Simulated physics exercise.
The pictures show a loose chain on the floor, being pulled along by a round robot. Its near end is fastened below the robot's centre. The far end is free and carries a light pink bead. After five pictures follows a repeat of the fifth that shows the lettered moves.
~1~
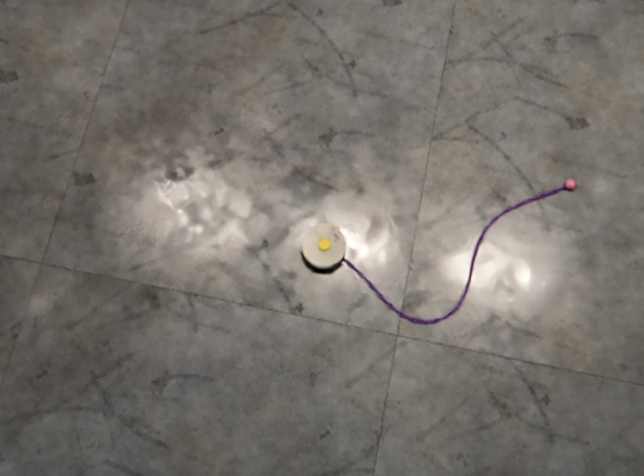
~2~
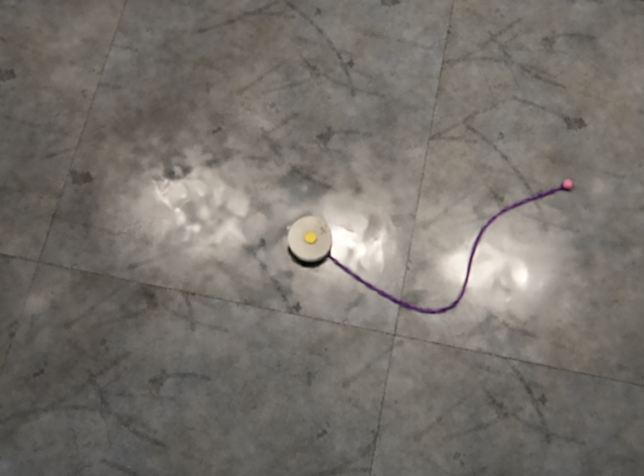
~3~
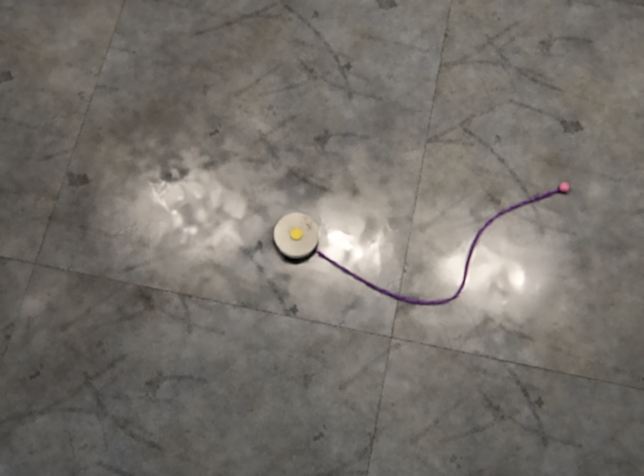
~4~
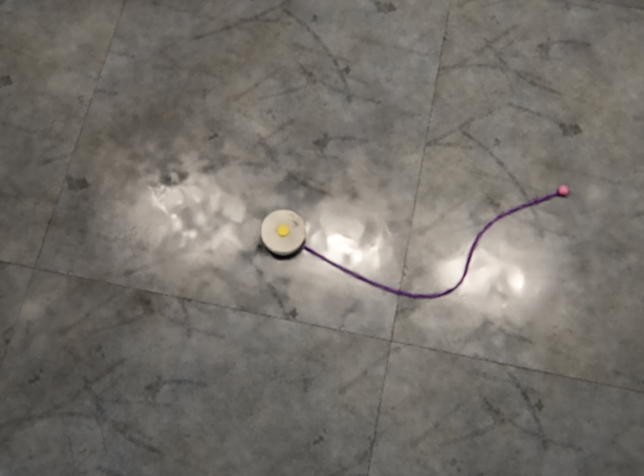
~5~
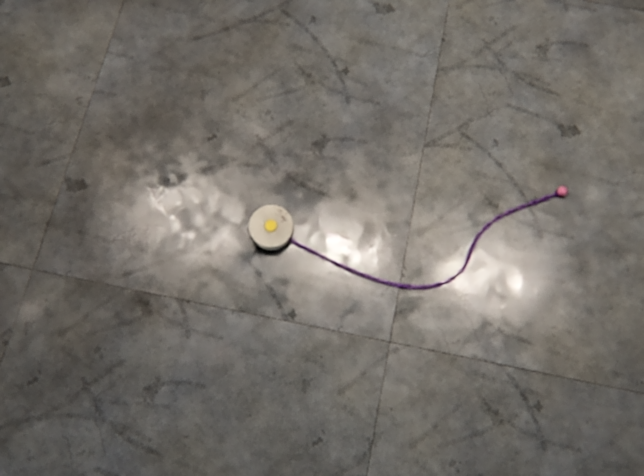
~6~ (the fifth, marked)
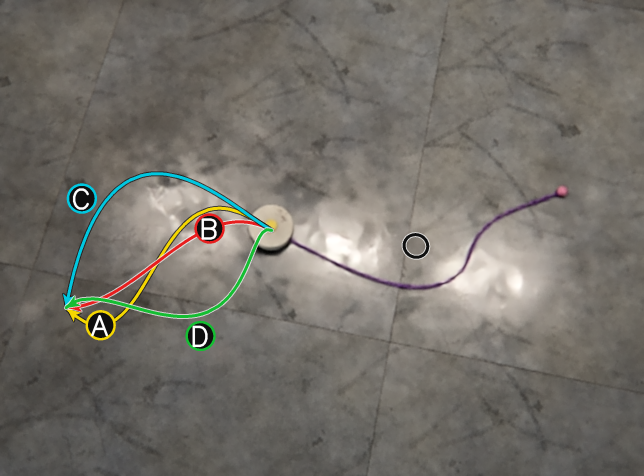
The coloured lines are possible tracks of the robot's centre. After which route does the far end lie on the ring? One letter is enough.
With D the free end lies on the ring.
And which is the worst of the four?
Route C.
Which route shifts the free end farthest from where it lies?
Route C.
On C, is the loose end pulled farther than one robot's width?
Yes.
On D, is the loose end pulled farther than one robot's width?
Yes.
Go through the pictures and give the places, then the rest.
Free end (571, 184); robot (324, 246), in the first picture.
Robot (311, 240); free end (568, 184), in the second picture.
Robot (297, 236); free end (565, 187), in the third picture.
Robot (284, 233); free end (564, 190), in the fourth picture.
Robot (271, 228); free end (562, 191), in the fifth picture.
On the marked copy, A from (272, 230) via (165, 249) to (67, 309); B from (272, 230) via (172, 251) to (68, 308); C from (272, 230) via (141, 176) to (66, 308); D from (272, 230) via (191, 316) to (66, 308); the ring at (416, 246).
With D. Early on, robot (221, 302), middle of the chain (396, 257), free end (549, 196).
Further on, robot (128, 305), middle of the chain (310, 277), free end (473, 227).
At the end, robot (63, 306), middle of the chain (247, 280), free end (416, 245); the free end is on the ring.
As for the rest, A leaves the free end at (409, 222); B leaves the free end at (411, 225); C leaves the free end at (394, 209).
